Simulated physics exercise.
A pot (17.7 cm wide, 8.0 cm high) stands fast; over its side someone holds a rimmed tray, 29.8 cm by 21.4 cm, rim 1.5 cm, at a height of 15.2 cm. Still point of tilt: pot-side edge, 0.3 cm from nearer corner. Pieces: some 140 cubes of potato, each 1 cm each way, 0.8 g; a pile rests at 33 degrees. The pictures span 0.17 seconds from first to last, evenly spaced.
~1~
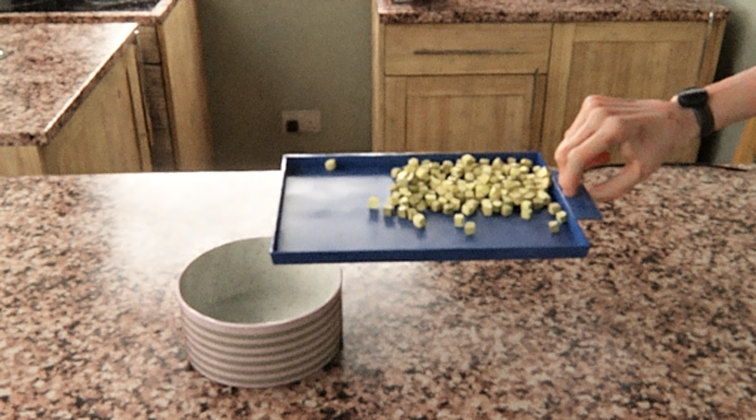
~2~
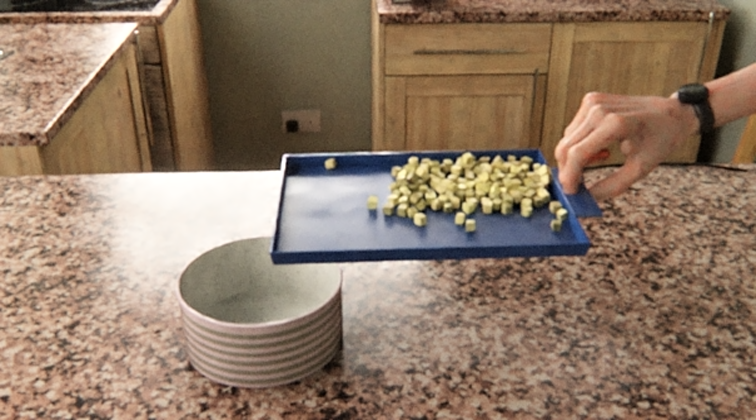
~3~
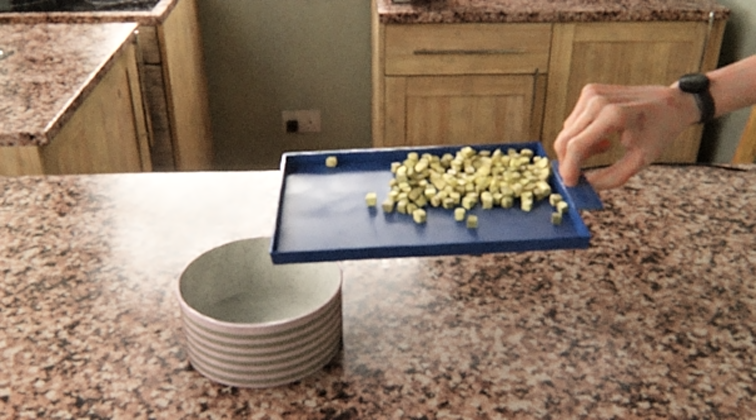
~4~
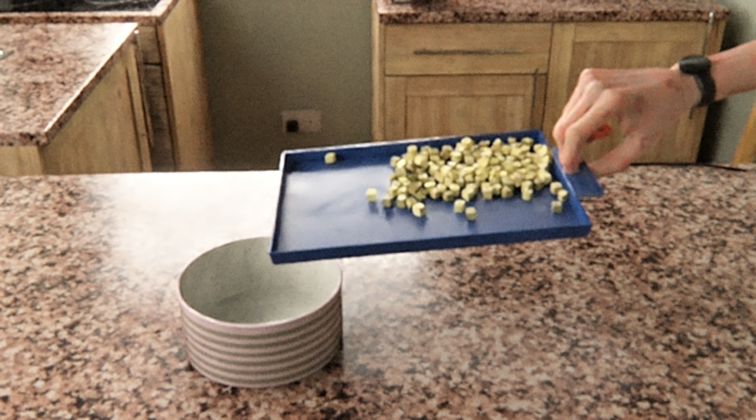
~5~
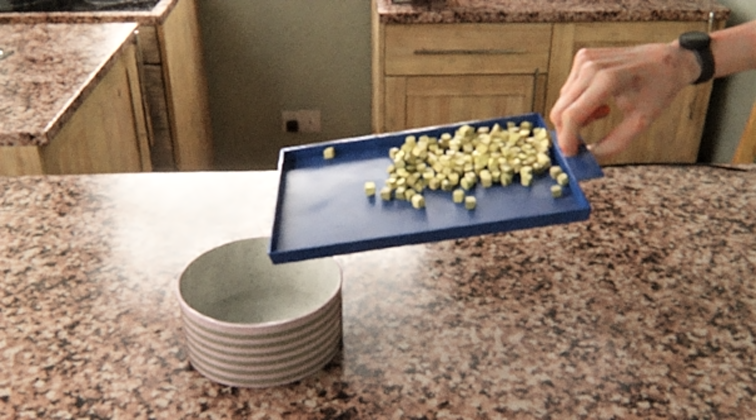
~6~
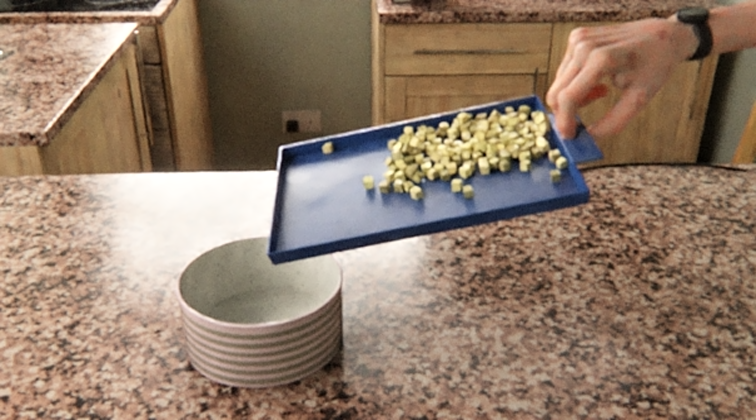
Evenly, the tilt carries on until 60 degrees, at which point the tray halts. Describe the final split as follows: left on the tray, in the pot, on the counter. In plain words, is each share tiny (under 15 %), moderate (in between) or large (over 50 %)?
In the end left on the tray: A modest amount; pot: A modest amount; counter: A modest amount.
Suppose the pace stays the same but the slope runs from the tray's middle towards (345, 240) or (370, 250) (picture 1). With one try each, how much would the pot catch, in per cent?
Estimate: Some 5 % and some 0 % respectively.
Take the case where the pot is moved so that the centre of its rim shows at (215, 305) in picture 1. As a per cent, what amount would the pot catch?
I'd put it at around 50 per cent.
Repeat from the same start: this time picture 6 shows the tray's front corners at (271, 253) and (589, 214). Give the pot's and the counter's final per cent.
You'd end with pot at 0 and counter at 70.
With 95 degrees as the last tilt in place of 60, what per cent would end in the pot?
Roughly 30 percent.
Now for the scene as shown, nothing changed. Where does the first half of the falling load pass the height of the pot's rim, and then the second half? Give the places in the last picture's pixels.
It passes about (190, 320) first and (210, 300) afterwards.
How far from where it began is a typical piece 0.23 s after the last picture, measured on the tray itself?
Roughly 0 cm.
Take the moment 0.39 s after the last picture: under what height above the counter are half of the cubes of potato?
Some 32 cm.
Then, 0.23 s after the last picture, tilt 37 degrees; the tray holds 100 %, the pot 0 %.
Then, 0.39 s after the last picture, tilt 53 degrees; the tray holds 100 %, the pot 0 %.
Then, 0.66 s after the last picture, tilt 60 degrees; the tray holds 50 %, the pot 5 %.
In the end, tray 35 %, pot 30 %, counter 40 %.
